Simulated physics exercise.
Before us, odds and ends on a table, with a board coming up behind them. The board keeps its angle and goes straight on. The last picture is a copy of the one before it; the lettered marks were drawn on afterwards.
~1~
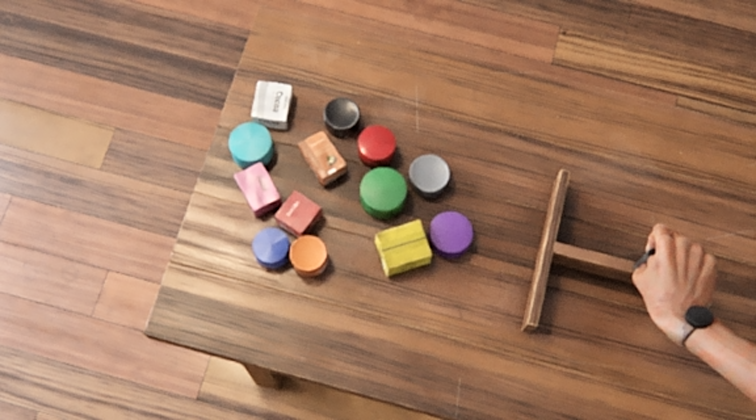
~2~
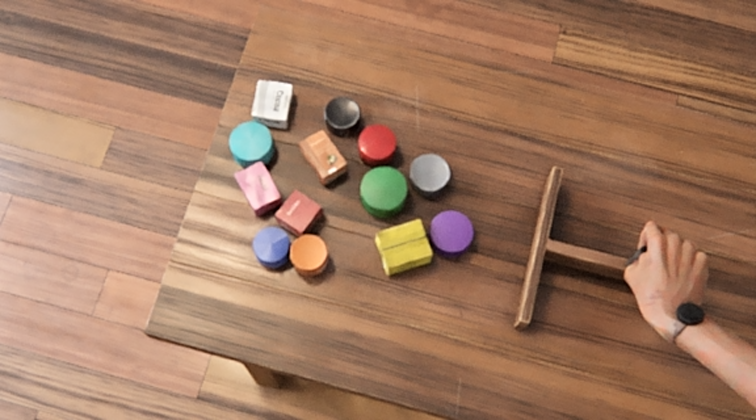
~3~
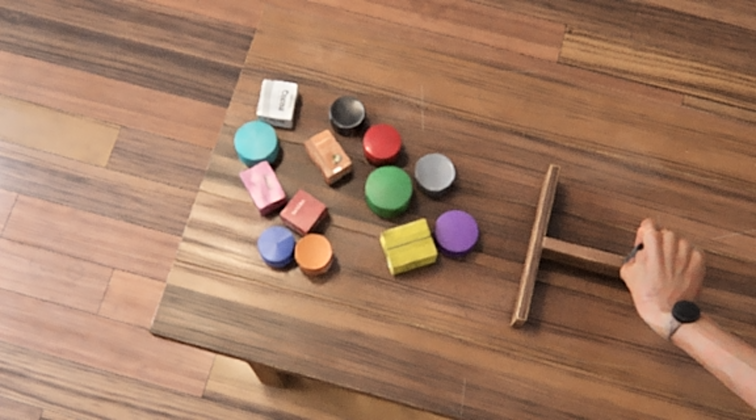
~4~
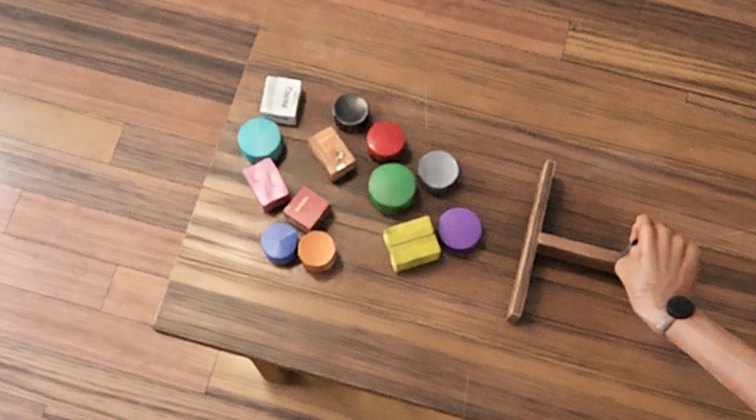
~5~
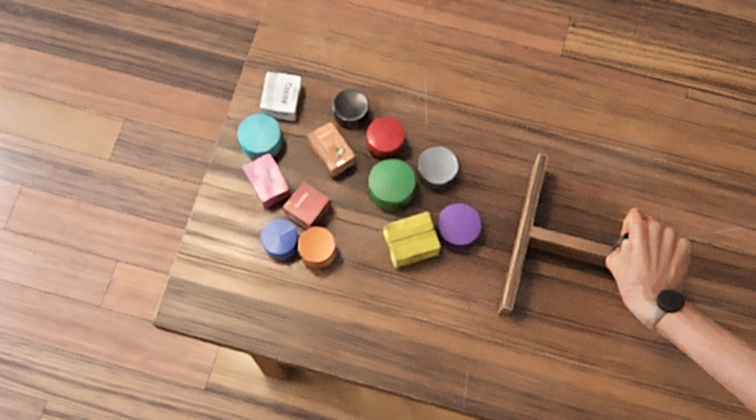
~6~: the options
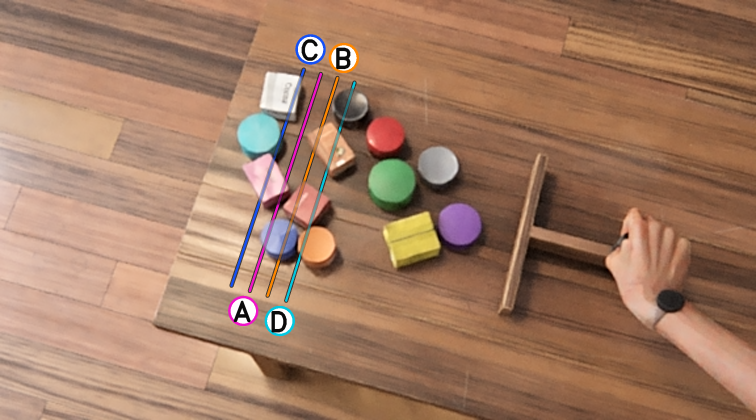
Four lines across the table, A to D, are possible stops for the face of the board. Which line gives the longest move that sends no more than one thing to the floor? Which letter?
Stop at B.
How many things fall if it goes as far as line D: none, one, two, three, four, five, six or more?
The count is none.
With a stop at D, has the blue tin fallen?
No.
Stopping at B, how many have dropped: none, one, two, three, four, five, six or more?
By then, none.
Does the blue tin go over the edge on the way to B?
No.
On the copy, A at (287, 178); B at (304, 183); C at (269, 173); D at (322, 187).
On B. First, board (446, 208); yellow box (392, 244); grey jar (431, 167).
Then, board (366, 187); white packet (274, 85); pink packet (262, 180).
Finally, board (306, 171); turquoise tin (228, 118); pink packet (211, 169); none fallen.
By contrast, A drops three; C drops three; D is within the limit but short.
